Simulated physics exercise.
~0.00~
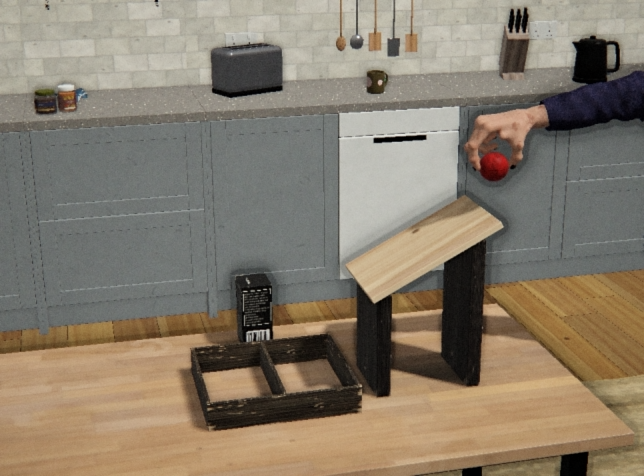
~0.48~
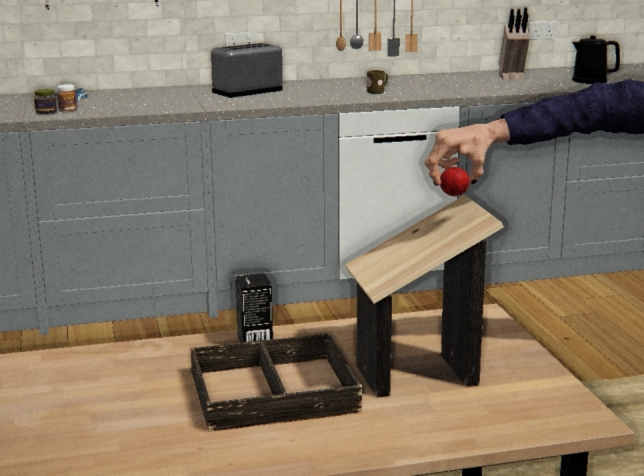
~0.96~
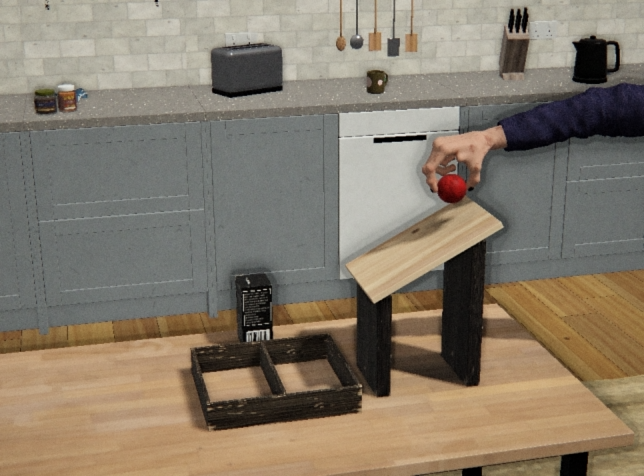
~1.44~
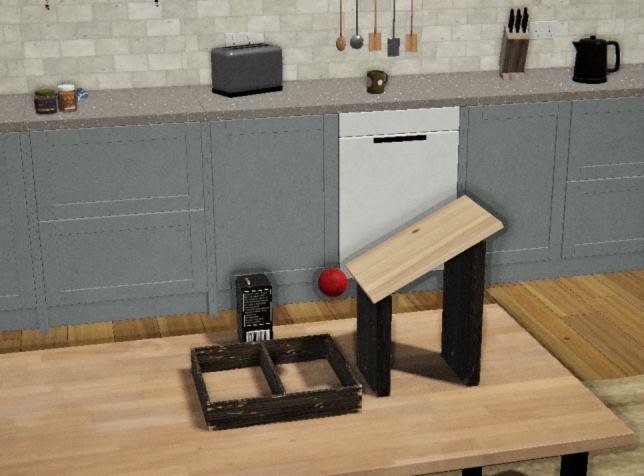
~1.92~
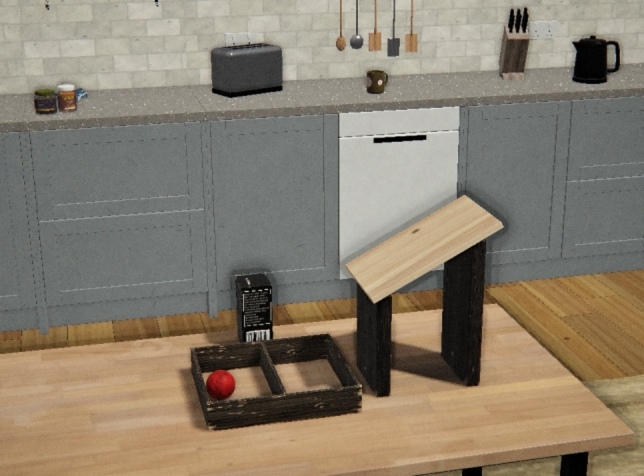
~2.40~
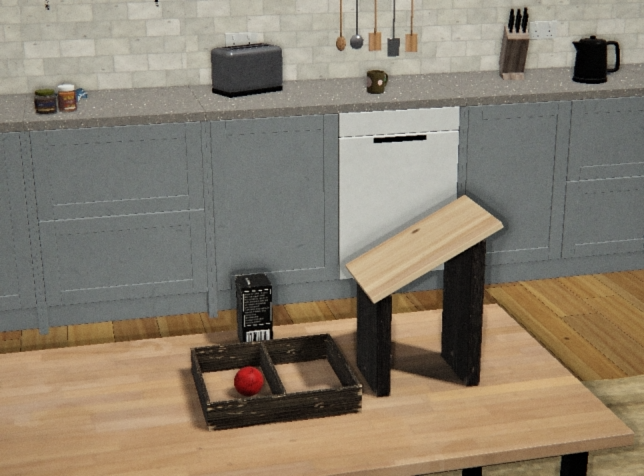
To begin with, a hand holds a red ball to the upper right of a slanted wooden board, which stands on a table beside a dark tray with two bays and a black carton. The hand moves left and lowers the ball toward the upper part of the board. It lets go and withdraws, and the ball travels down to the left, past the board's low end and through the air. The ball drops into the tray's left bay, the farther one from the board. It then shifts right and ends inside that bay, near the divider, while the carton stays in place.
